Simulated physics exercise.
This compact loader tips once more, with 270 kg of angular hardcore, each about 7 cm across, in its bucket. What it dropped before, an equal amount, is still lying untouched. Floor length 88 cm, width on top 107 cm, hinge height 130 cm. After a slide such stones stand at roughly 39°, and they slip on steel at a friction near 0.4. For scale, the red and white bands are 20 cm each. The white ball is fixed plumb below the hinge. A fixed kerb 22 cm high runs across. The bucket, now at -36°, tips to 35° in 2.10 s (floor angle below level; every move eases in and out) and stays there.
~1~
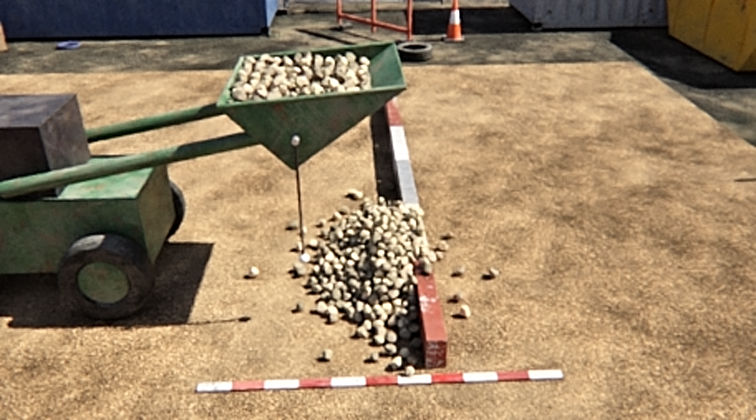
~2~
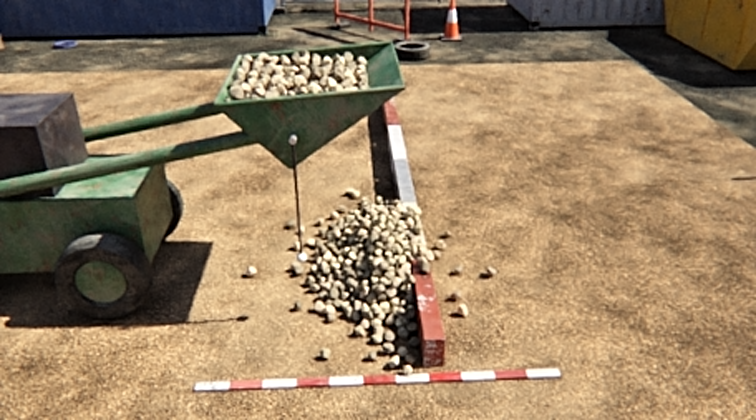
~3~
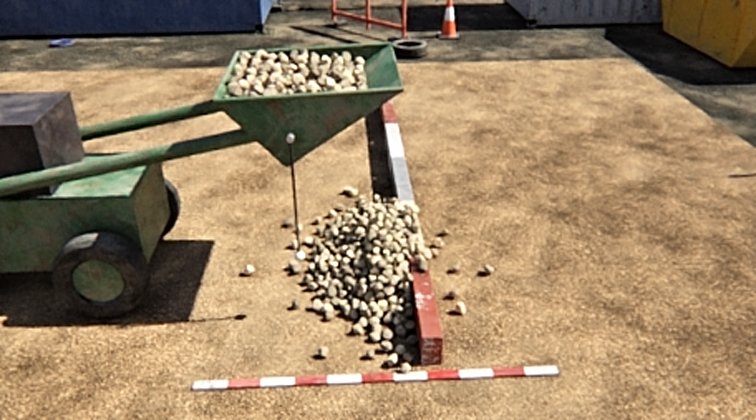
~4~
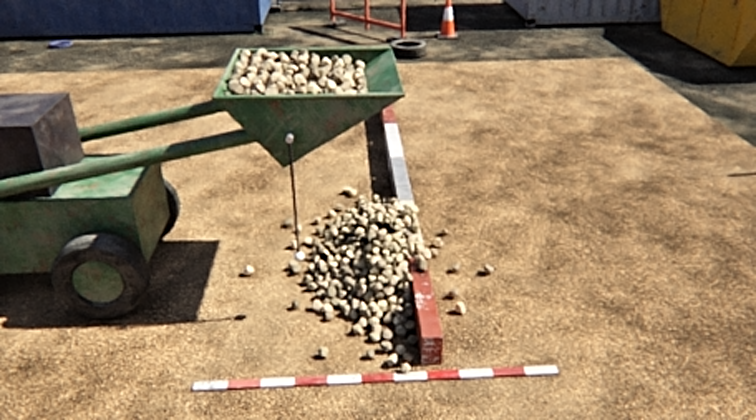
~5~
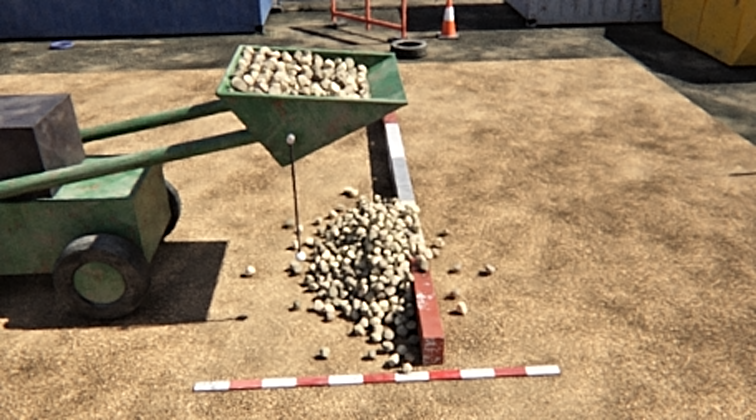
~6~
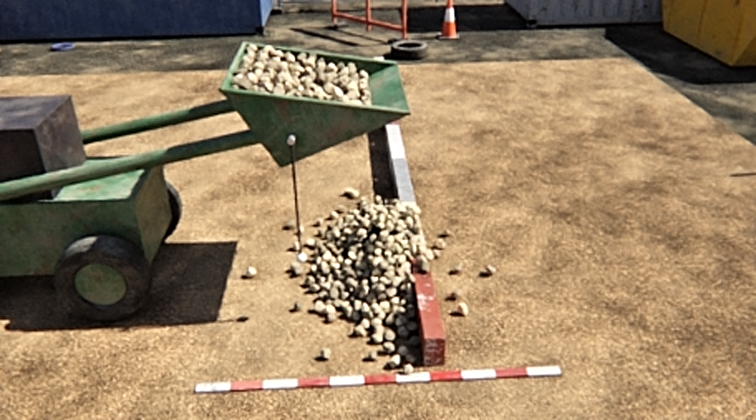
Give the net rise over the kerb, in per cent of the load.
Some 81 per cent is added.
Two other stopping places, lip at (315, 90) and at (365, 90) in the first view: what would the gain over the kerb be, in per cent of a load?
Near 0 per cent from the first place, 20 from the second.
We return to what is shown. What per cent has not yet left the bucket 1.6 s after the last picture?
It holds some 50 per cent.
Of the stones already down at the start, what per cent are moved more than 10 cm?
About 0 per cent.
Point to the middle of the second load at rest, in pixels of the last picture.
Their middle is at about (454, 252).
Then, 1.0 s after the last picture the floor is at 24°; in per cent of one load, 100 in the bucket, 99 on this side of the kerb, 1 over the kerb; the foremost stones are at (452, 265).
Then, 1.6 s after the last picture the floor is at 35°; in per cent of one load, 50 in the bucket, 143 on this side of the kerb, 7 over the kerb; the foremost stones are at (456, 263).
Then, 1.9 s after the last picture the floor is at 35°; in per cent of one load, 14 in the bucket, 140 on this side of the kerb, 47 over the kerb; the foremost stones are at (514, 247).
Then, 4.5 s after the last picture the floor is at 35°; in per cent of one load, 0 in the bucket, 118 on this side of the kerb, 82 over the kerb; the foremost stones are at (581, 250). Net gain over the kerb, 81.
